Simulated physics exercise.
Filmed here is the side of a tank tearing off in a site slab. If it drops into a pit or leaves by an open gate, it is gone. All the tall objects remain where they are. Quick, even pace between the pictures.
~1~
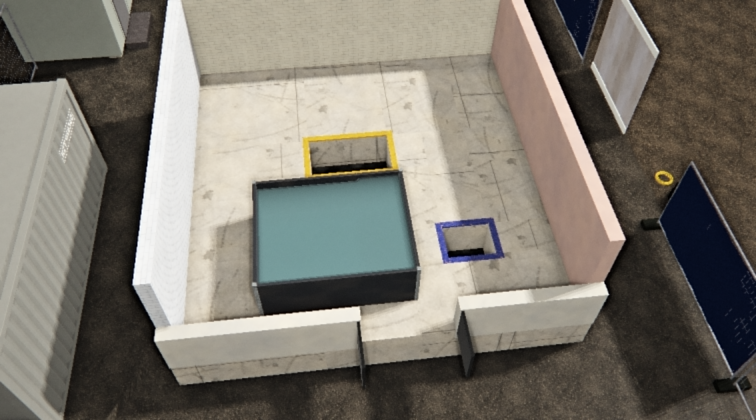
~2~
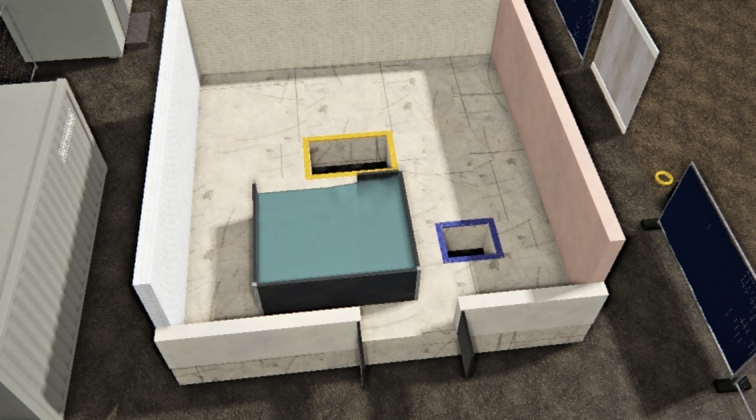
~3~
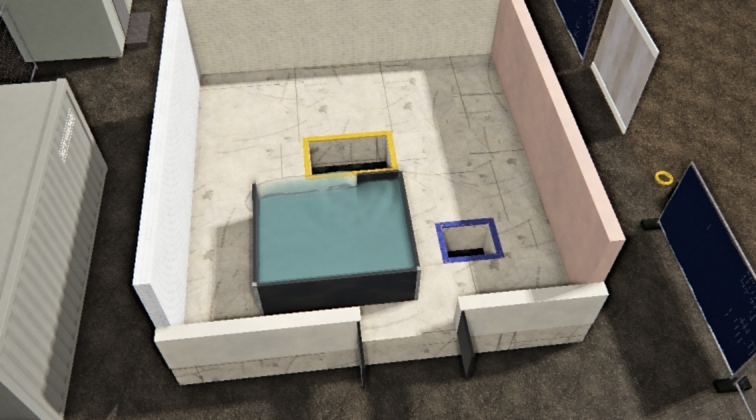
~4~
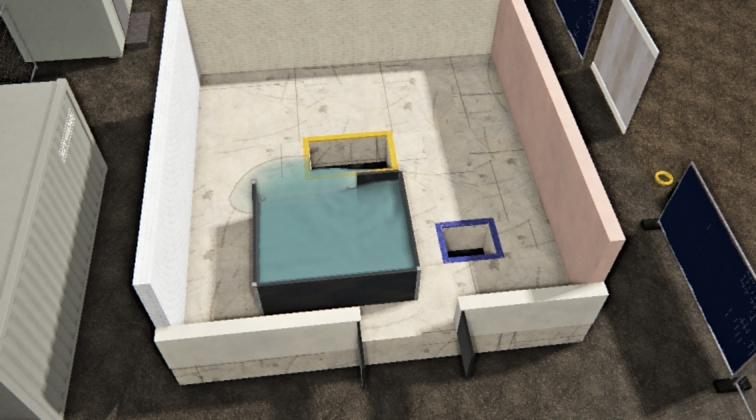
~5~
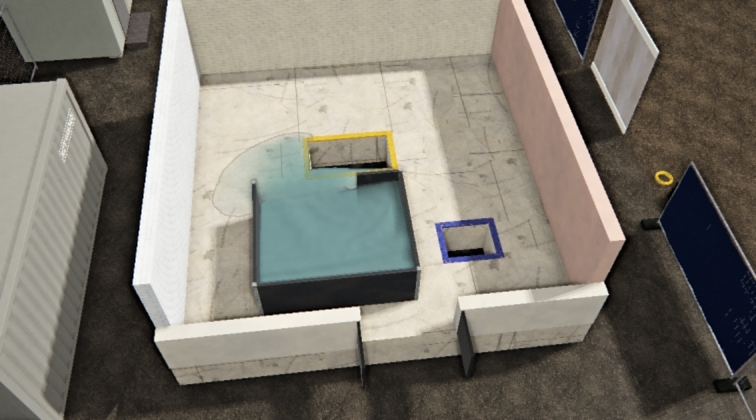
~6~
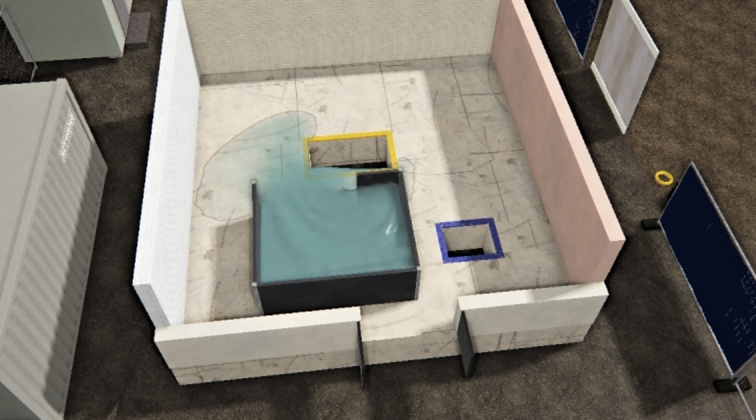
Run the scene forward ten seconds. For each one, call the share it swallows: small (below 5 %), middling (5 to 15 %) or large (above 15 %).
Calls: Gate - small; blue pit - small; yellow pit - large.
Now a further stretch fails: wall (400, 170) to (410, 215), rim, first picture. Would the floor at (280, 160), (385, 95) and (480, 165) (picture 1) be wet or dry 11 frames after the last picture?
Point 1: Unwetted; point 2: Unwetted; point 3: Inundated.
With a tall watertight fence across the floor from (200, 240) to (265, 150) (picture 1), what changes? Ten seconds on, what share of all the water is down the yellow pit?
The yellow pit takes 55 per cent.
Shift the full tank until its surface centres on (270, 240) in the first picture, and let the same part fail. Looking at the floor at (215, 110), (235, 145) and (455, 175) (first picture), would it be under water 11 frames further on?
So, first one got wet, second one got wet, third one stays dry.
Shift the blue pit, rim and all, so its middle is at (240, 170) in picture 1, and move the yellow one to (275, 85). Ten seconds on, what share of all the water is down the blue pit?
So the blue pit ends up with 25 in a hundred.
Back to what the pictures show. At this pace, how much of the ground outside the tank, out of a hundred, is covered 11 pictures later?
Roughly 30 percent, I reckon.
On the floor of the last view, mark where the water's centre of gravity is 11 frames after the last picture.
Roughly (298, 195) in the last picture.
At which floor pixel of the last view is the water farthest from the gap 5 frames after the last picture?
Somewhere near (209, 79).
A moment on, water covers 30 % of the floor; the gate 0 %, the blue pit 0 %, the yellow pit 14 %.
Next, water covers 30 % of the floor; the gate 0 %, the blue pit 0 %, the yellow pit 22 %.
Then, water covers 45 % of the floor; the gate 0 %, the blue pit 0 %, the yellow pit 29 %.
Later, water covers 70 % of the floor; the gate 0 %, the blue pit 0 %, the yellow pit 37 %.
In the end, water covers 100 % of the floor; the gate 0 %, the blue pit 3 %, the yellow pit 43 %.
